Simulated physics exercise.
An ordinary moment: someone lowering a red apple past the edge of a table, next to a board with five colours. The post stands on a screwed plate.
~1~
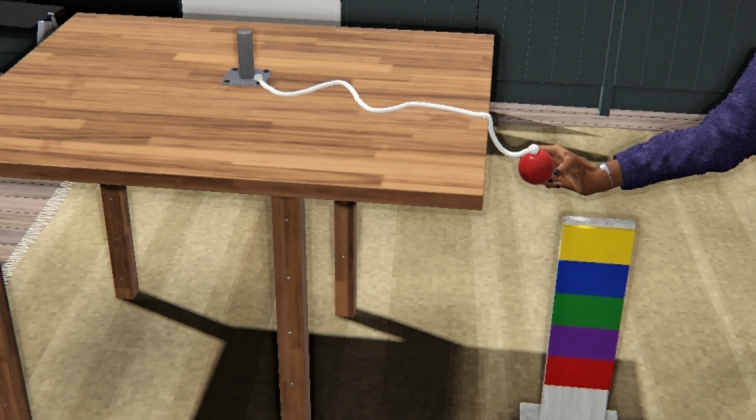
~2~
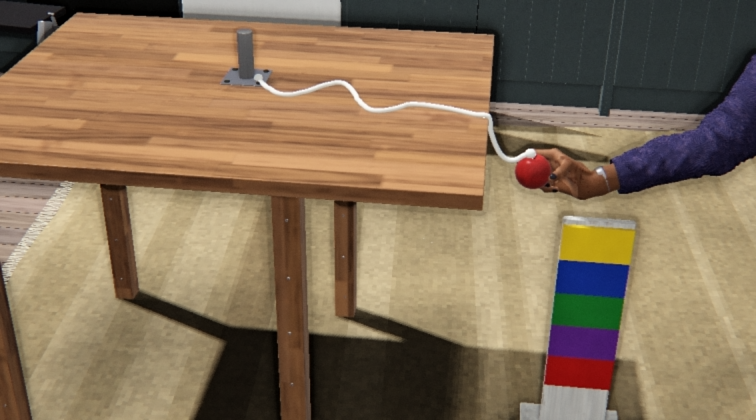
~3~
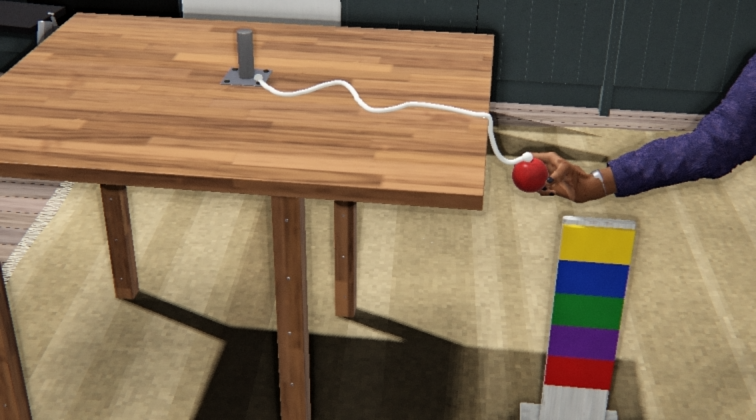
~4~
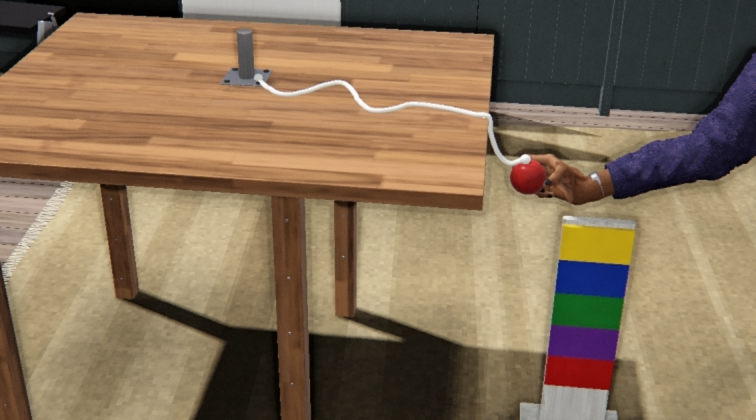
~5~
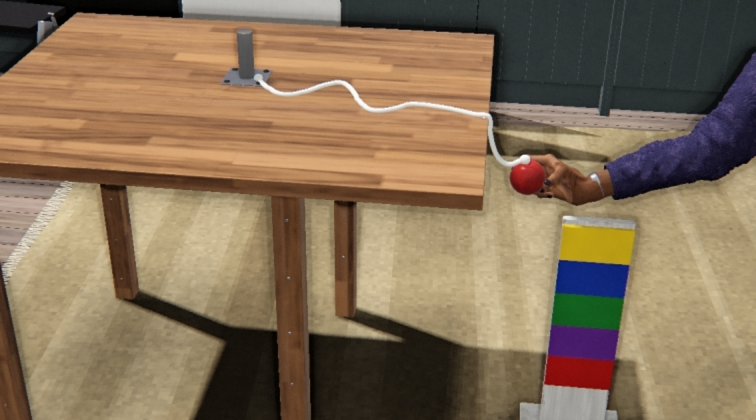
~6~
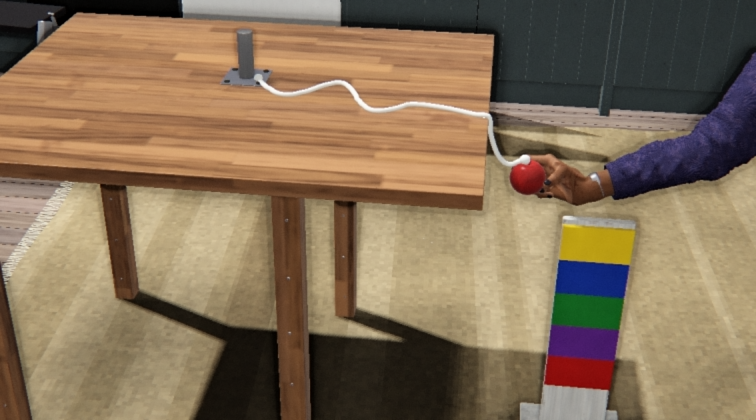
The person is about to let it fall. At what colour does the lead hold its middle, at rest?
Its middle rests at the blue band.
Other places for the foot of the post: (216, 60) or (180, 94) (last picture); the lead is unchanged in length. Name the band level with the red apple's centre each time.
Try by try: Yellow; yellow.
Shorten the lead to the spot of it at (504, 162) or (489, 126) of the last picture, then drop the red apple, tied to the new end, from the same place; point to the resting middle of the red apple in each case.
Near (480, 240) and (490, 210).
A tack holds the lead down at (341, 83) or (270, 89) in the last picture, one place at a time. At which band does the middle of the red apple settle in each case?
Try by try: Yellow; blue.
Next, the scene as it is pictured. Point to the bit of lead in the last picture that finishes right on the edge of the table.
At (419, 105), roughly.
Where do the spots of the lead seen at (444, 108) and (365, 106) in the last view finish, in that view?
At (489, 144), then (430, 105).
Soon after, apple near (469, 259); level with blue.
After that, apple near (502, 266); level with blue.
In the end, apple near (488, 266); level with blue. The blue one.
